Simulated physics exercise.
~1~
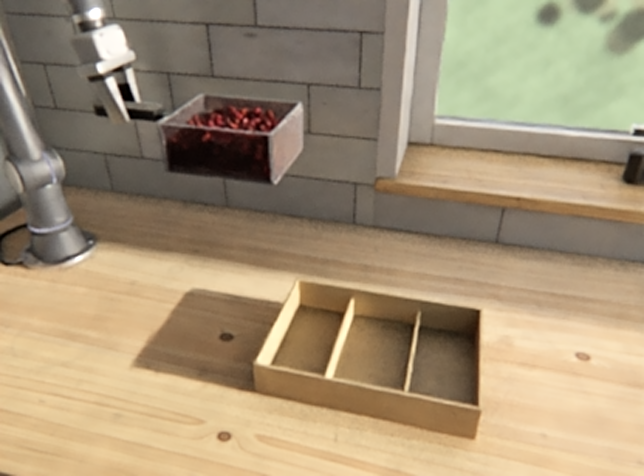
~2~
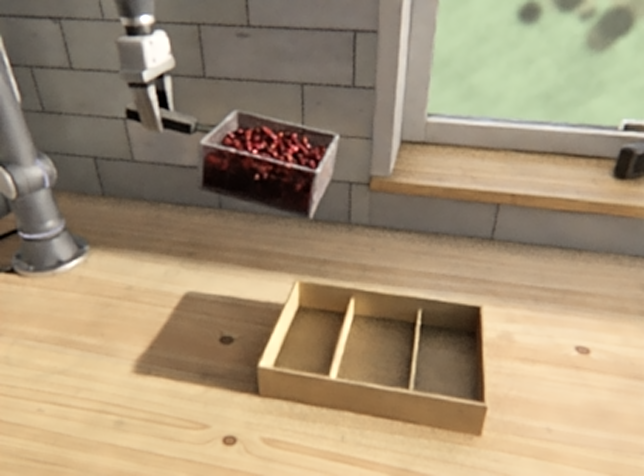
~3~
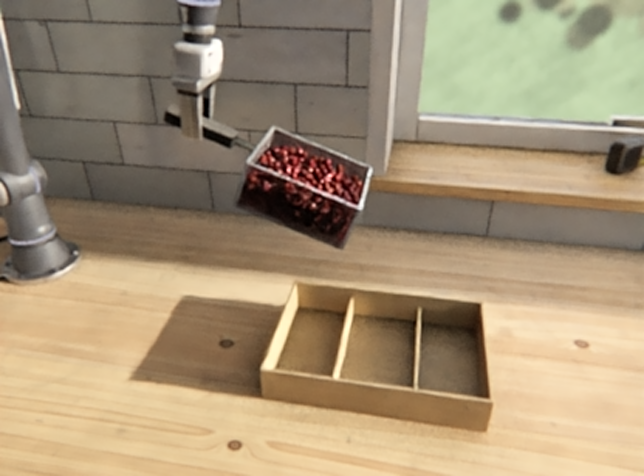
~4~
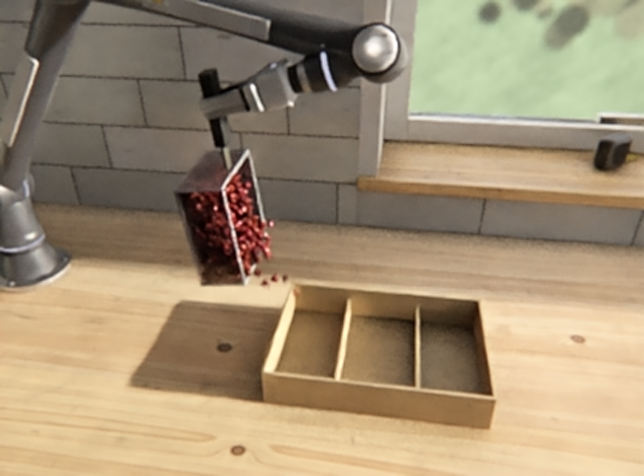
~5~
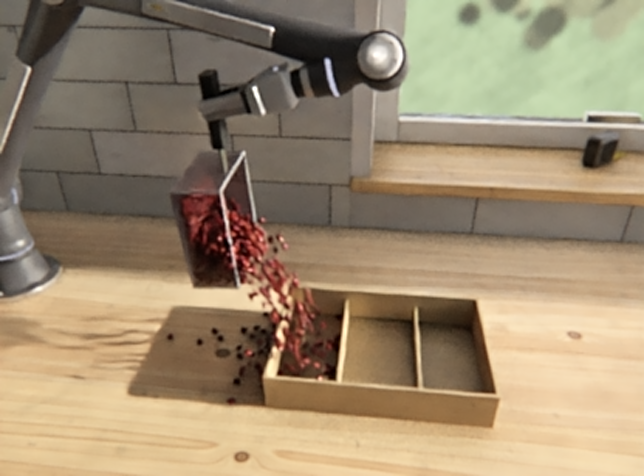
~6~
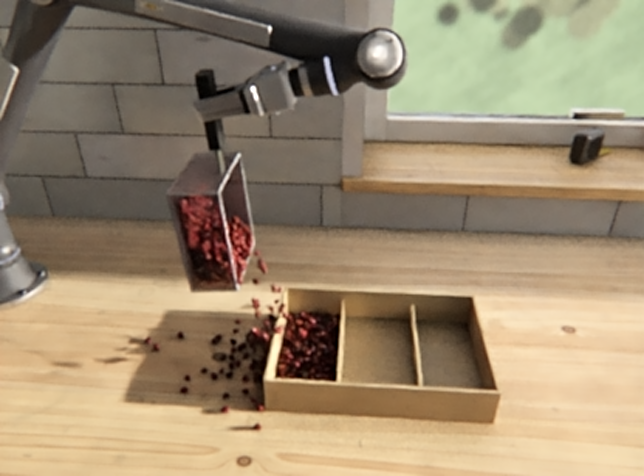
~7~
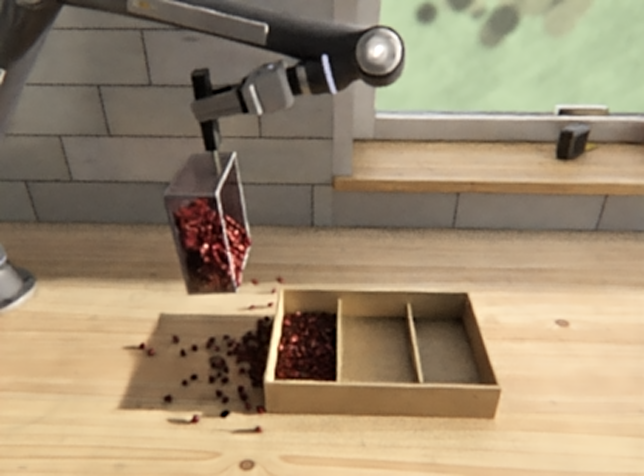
A robot arm tips a clear box, spilling red beans into a tray's left compartment and onto the table.
